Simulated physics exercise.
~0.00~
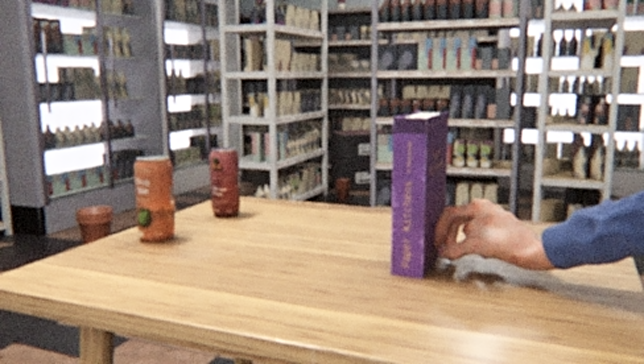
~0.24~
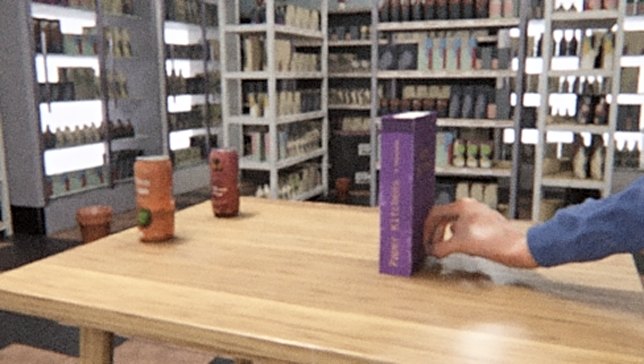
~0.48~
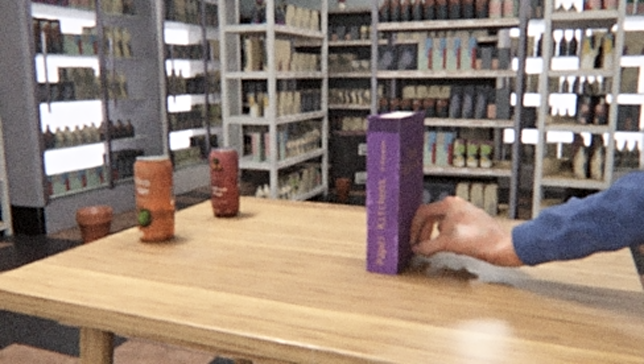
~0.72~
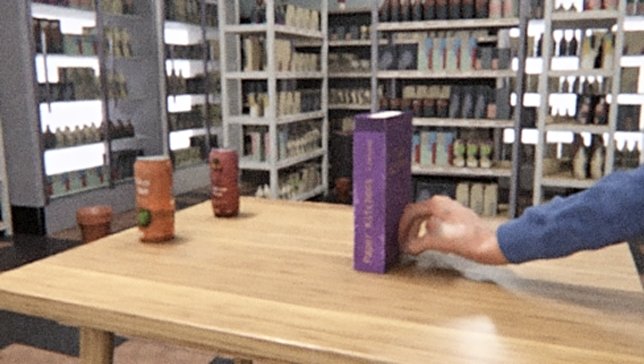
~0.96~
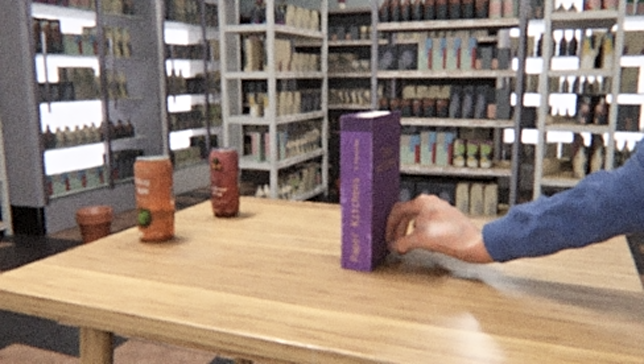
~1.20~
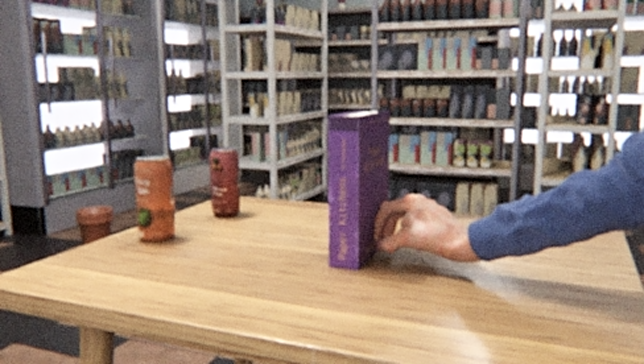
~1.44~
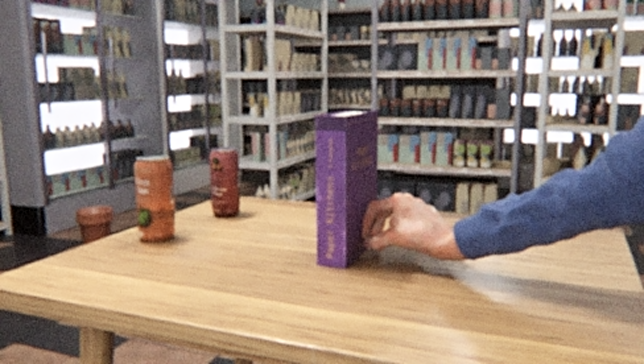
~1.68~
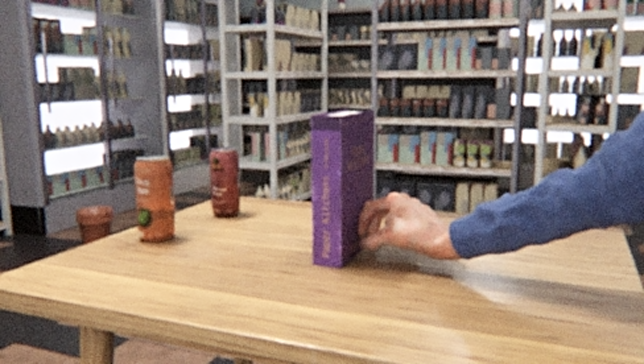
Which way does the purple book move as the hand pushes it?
The purple book slides to the left across the table, staying upright.
